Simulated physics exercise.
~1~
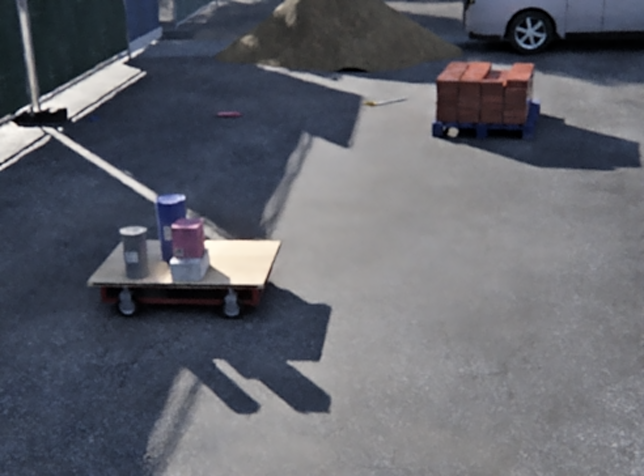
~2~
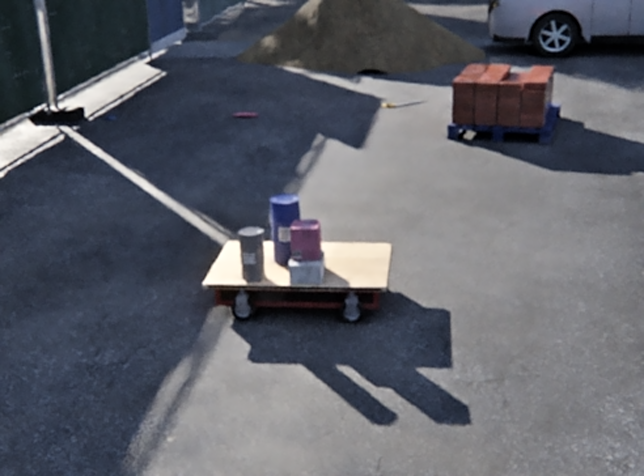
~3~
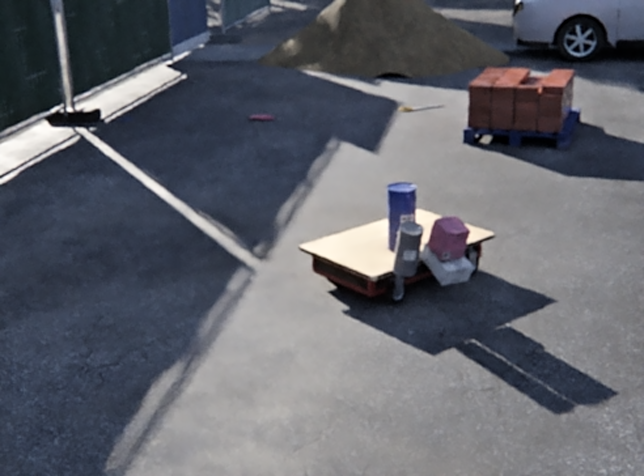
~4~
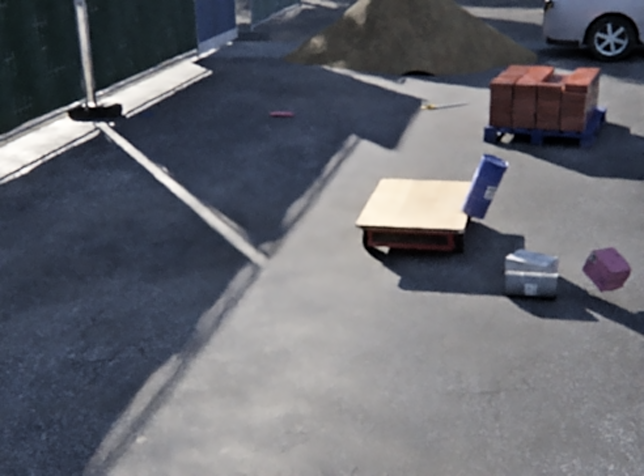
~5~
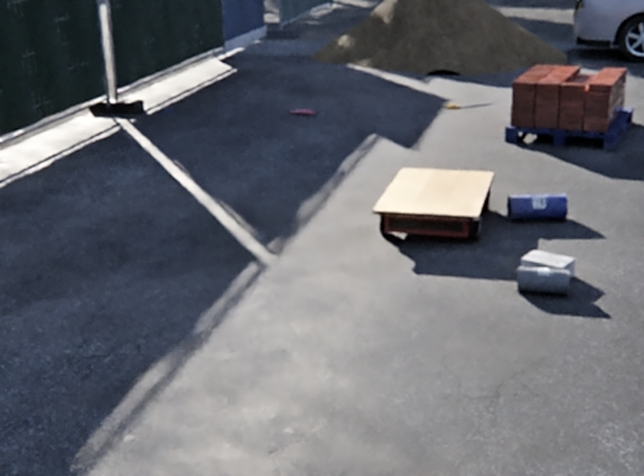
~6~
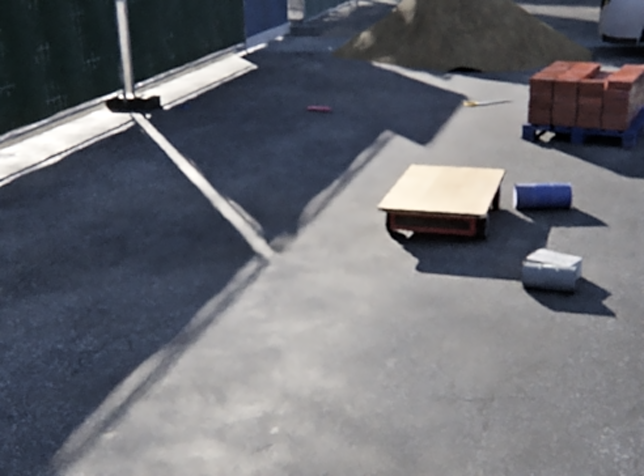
A low cart with a flat, pale wooden deck rolls to the right across sunlit asphalt, seen from slightly above, with a dark fence at left and a sand pile, red bricks and a parked car behind. It carries a blue canister, a grey canister and a pink box resting on a white parcel. As the cart swings away from the viewer, the grey canister, parcel and pink box slide off the near side. The blue canister then tips off the right edge. The cart stops empty, with both canisters and the parcel lying to its right and the pink box out of sight.
